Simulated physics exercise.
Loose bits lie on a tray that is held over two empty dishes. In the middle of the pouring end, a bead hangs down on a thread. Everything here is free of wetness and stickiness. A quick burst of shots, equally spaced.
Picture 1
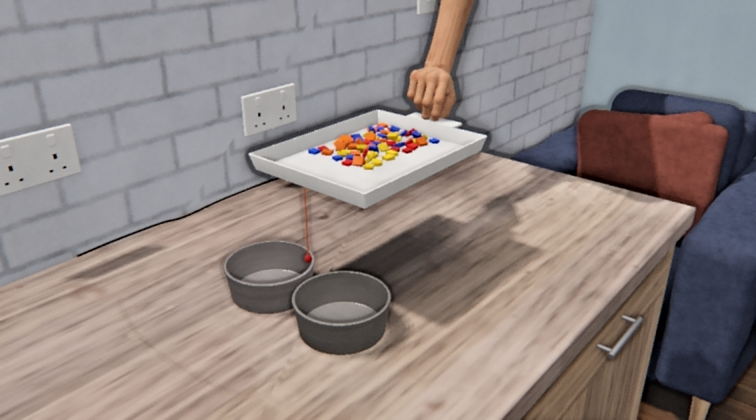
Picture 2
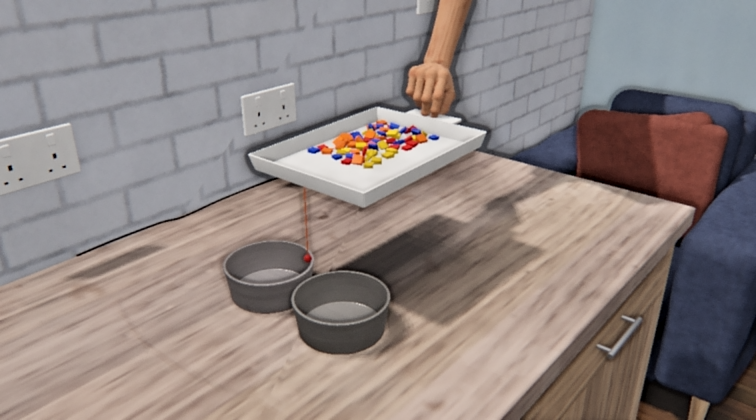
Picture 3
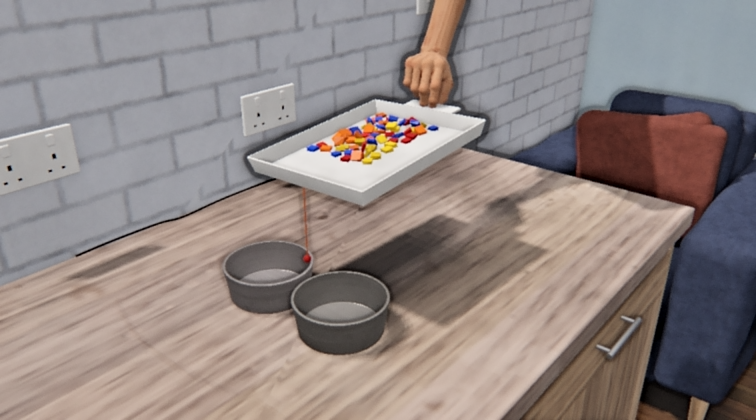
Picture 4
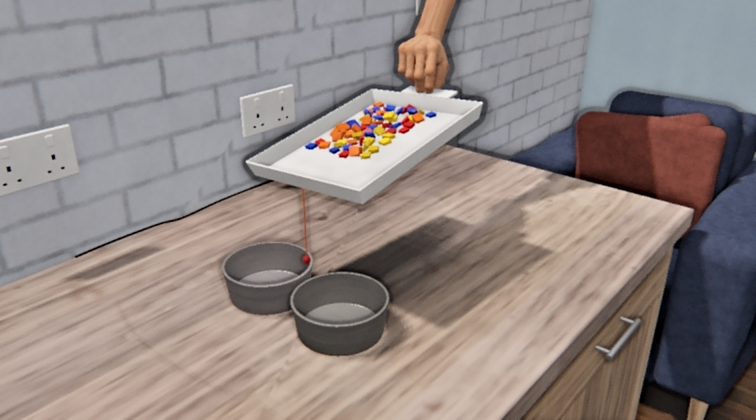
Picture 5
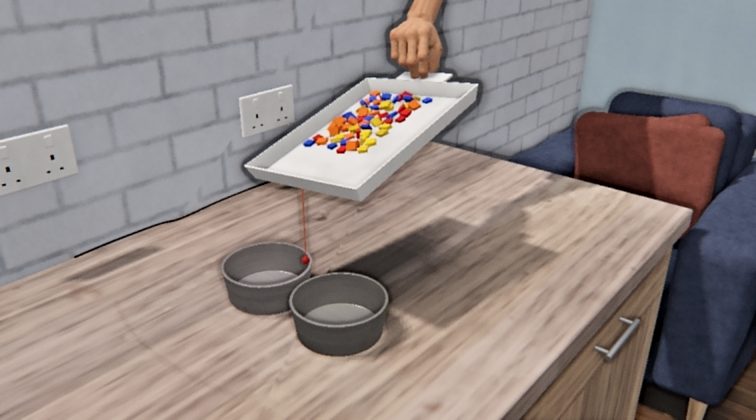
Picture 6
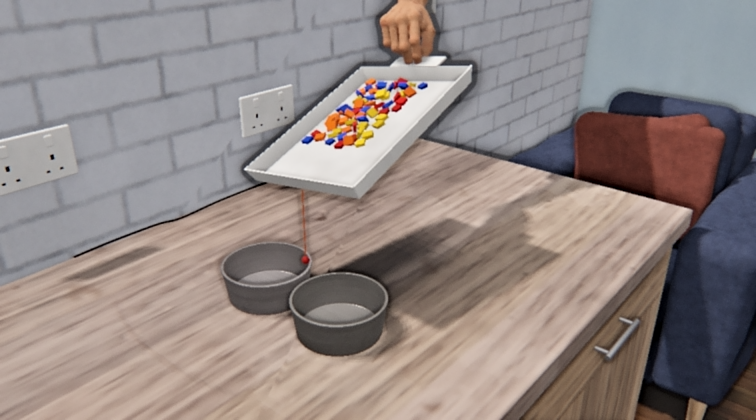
On a wooden worktop, a hand raising the far end of a white tray of colourful bits above two empty grey dishes.
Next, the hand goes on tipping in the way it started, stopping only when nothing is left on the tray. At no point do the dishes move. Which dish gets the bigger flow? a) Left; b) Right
Left (a).
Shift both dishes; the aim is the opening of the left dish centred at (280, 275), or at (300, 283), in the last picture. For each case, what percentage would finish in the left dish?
About 30 per cent first, then about 0 per cent.
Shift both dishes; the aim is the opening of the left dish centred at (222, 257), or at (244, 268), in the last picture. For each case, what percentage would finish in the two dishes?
Roughly 70 per cent, and 80 per cent.
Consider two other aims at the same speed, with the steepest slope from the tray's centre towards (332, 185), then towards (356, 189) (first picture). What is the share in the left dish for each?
In order, some 10 % and some 0 %.
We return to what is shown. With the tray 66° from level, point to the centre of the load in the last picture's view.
The load is centred around (274, 163).
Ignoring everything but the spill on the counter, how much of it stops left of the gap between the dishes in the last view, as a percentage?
That would be roughly 100 per cent.
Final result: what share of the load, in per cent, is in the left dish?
Result: Around 70 in a hundred.
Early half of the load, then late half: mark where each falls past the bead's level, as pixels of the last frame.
It goes through near (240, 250) first, then near (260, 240).
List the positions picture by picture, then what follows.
The first frame shows corners of the pouring end (255, 154) and (364, 191), level; middle of the load (375, 144), mosaic tiles; left dish (236, 292); right dish (308, 331); bead on its thread (308, 259).
The second frame shows corners of the pouring end (254, 154) and (364, 190), level; middle of the load (375, 142).
The third frame shows corners of the pouring end (253, 156) and (362, 189), tipped barely, lowest at the left corner; middle of the load (374, 136).
The fourth frame shows corners of the pouring end (252, 161) and (359, 187), tipped a little, lowest at the left corner; middle of the load (372, 128).
The fifth frame shows corners of the pouring end (250, 164) and (356, 185), tipped clearly, lowest at the left corner; middle of the load (368, 120).
The sixth frame shows corners of the pouring end (250, 167) and (353, 183), tipped clearly, lowest at the left corner; middle of the load (365, 111); left dish (234, 293); right dish (305, 332).
Just after the last frame, tray tipped steeply; almost all on the tray; about a tenth in the air.
A moment on, tray tipped past a quarter turn; roughly a third on the tray; roughly a third in the left dish; roughly a quarter outside both; just a few in the air.
Further on, tray tipped past a quarter turn; the larger part in the left dish; roughly a quarter outside both.
When it is over, tray tipped past a quarter turn; not one in the right dish; the larger part in the left dish; roughly a quarter outside both.
